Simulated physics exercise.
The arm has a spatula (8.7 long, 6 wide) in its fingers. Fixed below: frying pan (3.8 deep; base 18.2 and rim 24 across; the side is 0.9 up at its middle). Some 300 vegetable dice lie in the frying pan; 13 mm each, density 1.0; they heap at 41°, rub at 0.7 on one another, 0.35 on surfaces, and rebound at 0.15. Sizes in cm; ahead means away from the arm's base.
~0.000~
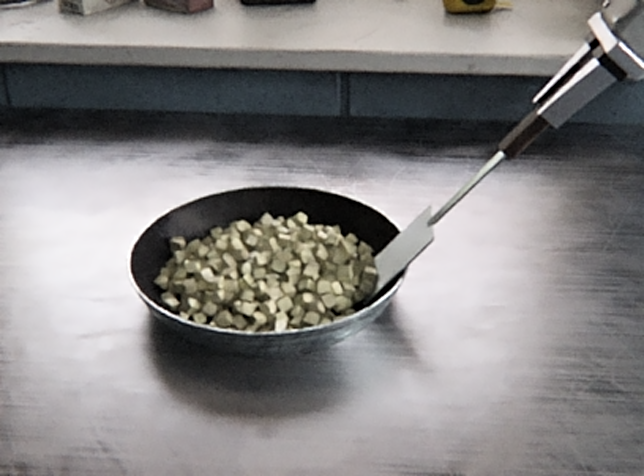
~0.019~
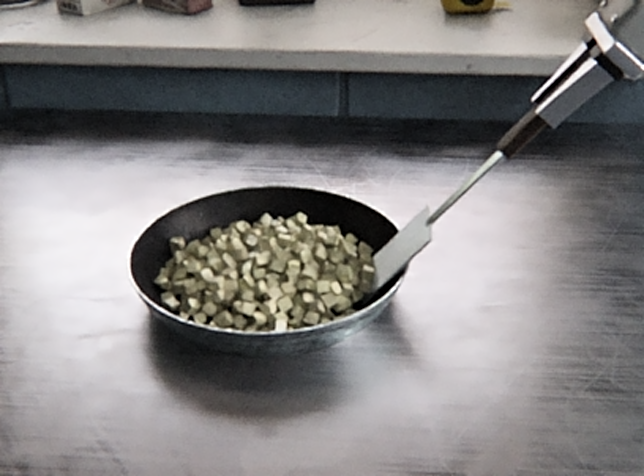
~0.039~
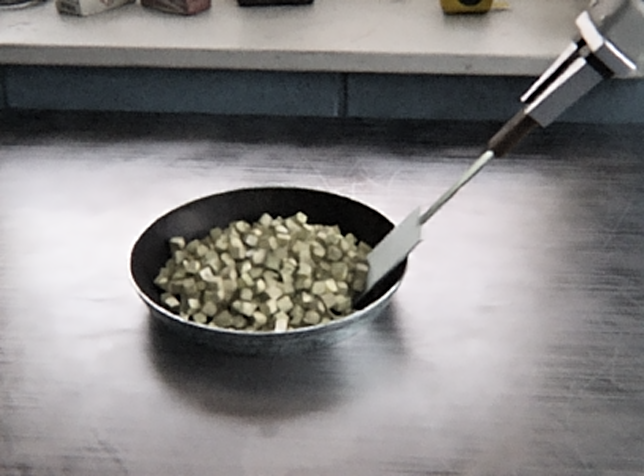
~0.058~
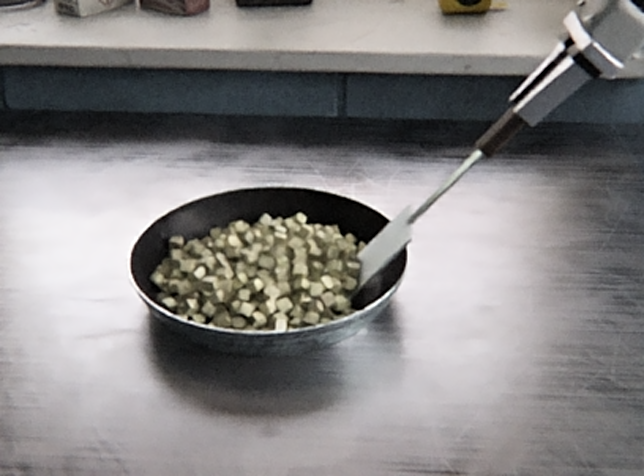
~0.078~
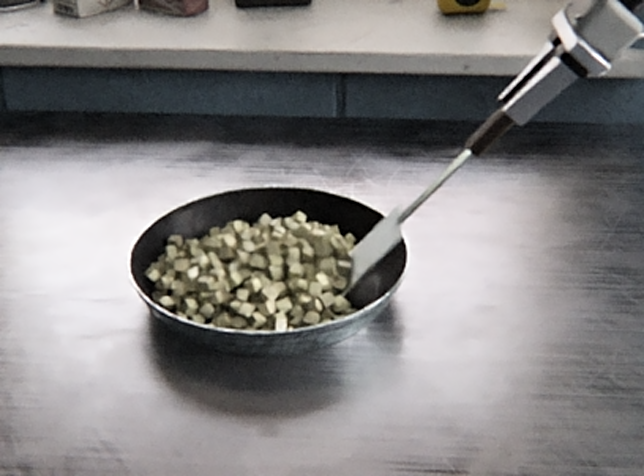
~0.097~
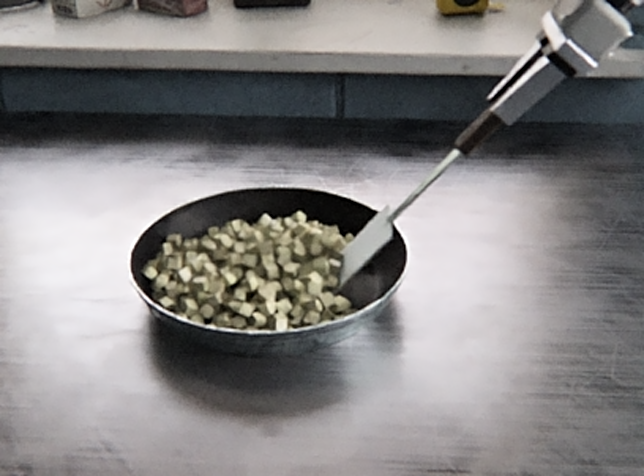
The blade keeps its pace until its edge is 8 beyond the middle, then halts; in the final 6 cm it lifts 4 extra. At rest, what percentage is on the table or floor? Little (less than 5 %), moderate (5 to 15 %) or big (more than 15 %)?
Answer: Moderate; 5 to 15 % of the vegetable dice finish on the table or floor.
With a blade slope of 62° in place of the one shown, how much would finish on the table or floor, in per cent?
It would be near 15 per cent.
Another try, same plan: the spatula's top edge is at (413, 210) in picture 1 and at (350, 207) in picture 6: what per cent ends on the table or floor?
About 15 per cent.
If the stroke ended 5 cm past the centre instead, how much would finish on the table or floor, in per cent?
In that case some 0 per cent.
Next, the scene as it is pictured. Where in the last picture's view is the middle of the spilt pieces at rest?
At about (98, 278).
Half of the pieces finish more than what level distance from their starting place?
Roughly 3 cm.
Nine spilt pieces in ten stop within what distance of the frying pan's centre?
Roughly 20 cm.
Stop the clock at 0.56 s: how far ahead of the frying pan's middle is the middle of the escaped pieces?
Roughly 16 cm.
After 0.20 s, sloping 51°, highest piece 6 above the table; 303 in the frying pan.
After 0.31 s, sloping 51°, highest piece 8 above the table; 303 in the frying pan.
After 0.56 s, sloping 51°, highest piece 7 above the table; 282 in the frying pan, 20 on the table or floor, 1 on the blade or in flight.
After 1.61 s, sloping 51°, highest piece 7 above the table; 281 in the frying pan, 22 on the table or floor.
At rest, 281 in the frying pan, 22 on the table or floor. That is 7 % on the table or floor.
